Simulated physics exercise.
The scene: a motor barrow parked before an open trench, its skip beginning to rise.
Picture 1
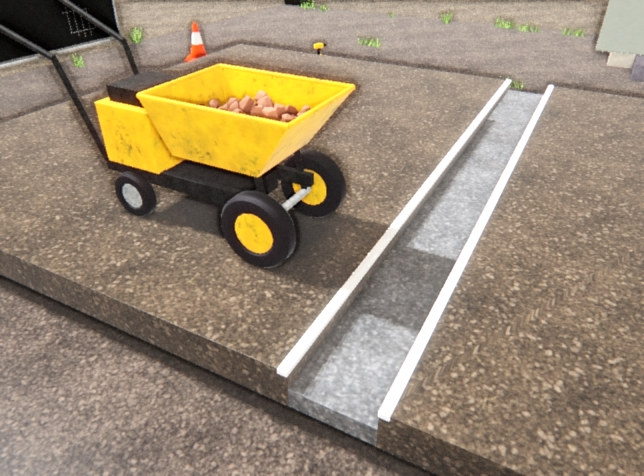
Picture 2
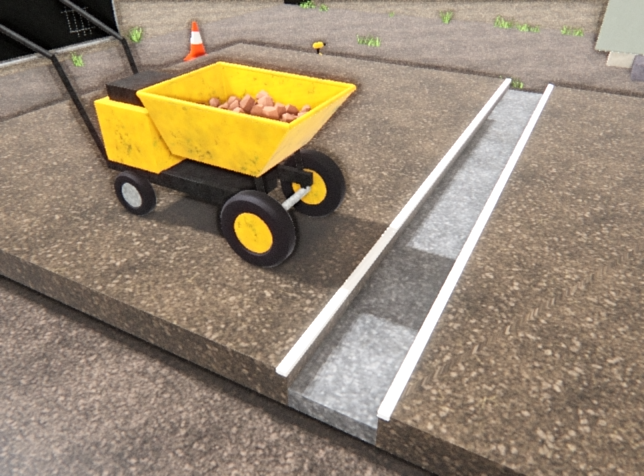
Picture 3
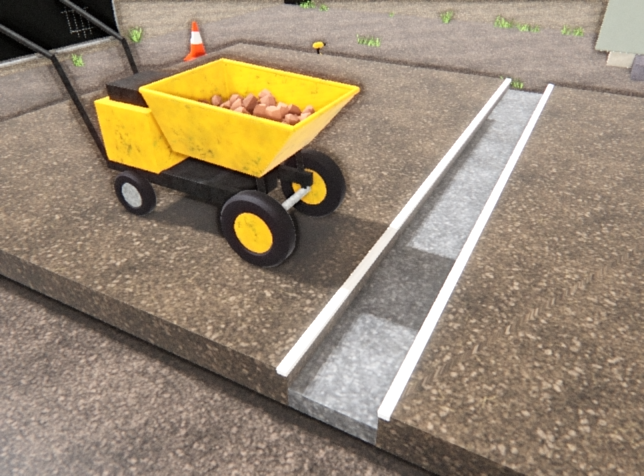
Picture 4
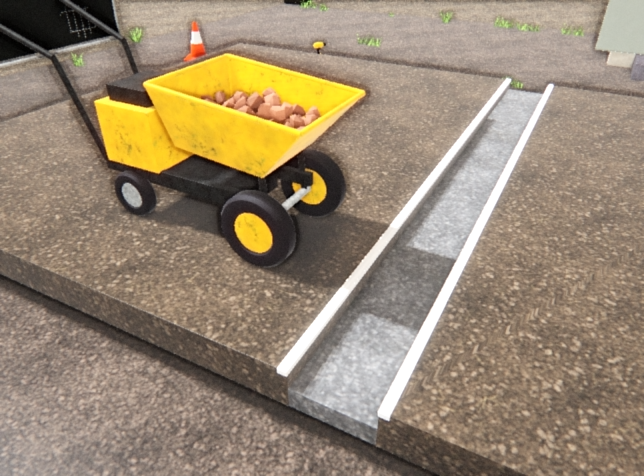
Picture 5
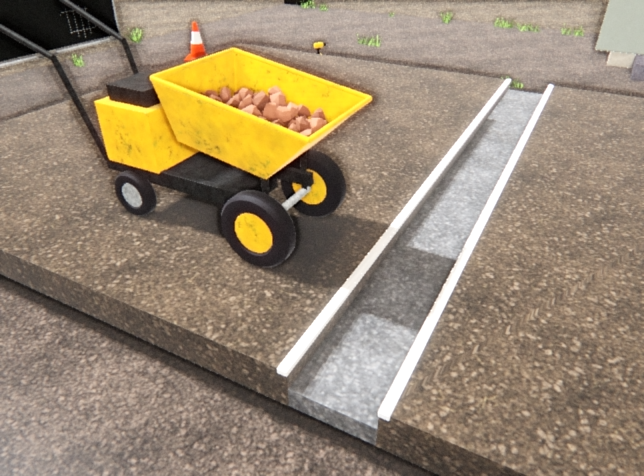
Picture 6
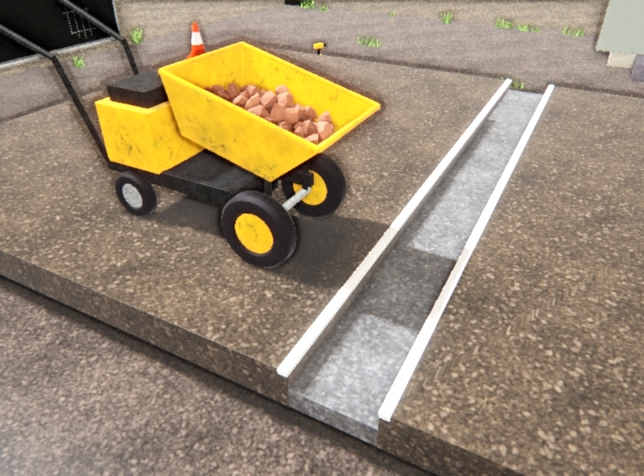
The yellow skip of a motor barrow, loaded with reddish-brown rubble, sits level beside a shallow, white-edged trench. It begins to tilt slowly, its back end rising and its front lip dipping toward the right. By the end it is clearly tipped, the rubble still inside and the wheels unmoved.
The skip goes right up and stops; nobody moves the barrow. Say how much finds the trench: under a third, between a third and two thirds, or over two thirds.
In the trench: Over two thirds.
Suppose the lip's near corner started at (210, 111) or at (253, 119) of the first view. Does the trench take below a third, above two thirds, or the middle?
At the first place in the middle band, at the second more than two thirds.
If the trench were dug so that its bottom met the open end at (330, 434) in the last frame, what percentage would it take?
Some 100 per cent.
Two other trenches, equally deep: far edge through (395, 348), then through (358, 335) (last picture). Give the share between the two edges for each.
About 70 and 0 per cent.
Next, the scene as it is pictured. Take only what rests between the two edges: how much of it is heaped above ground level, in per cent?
About 30 per cent.
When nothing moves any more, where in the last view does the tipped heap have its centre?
Roughly at (415, 280).
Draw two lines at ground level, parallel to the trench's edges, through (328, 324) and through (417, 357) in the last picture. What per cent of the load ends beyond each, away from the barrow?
Near 90 % and 0 %.
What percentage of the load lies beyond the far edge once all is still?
Close to 5 per cent.
Shortly afterwards, skip tipped steeply; the whole lot in the skip.
Next, skip tipped right over; the bulk in the skip; near a quarter in or heaped over the trench.
Some moments later, skip tipped right over; a little in the skip; the bulk in or heaped over the trench; a little beyond it.
In the end, skip tipped right over; a little in the skip; the bulk in or heaped over the trench; a little beyond it.
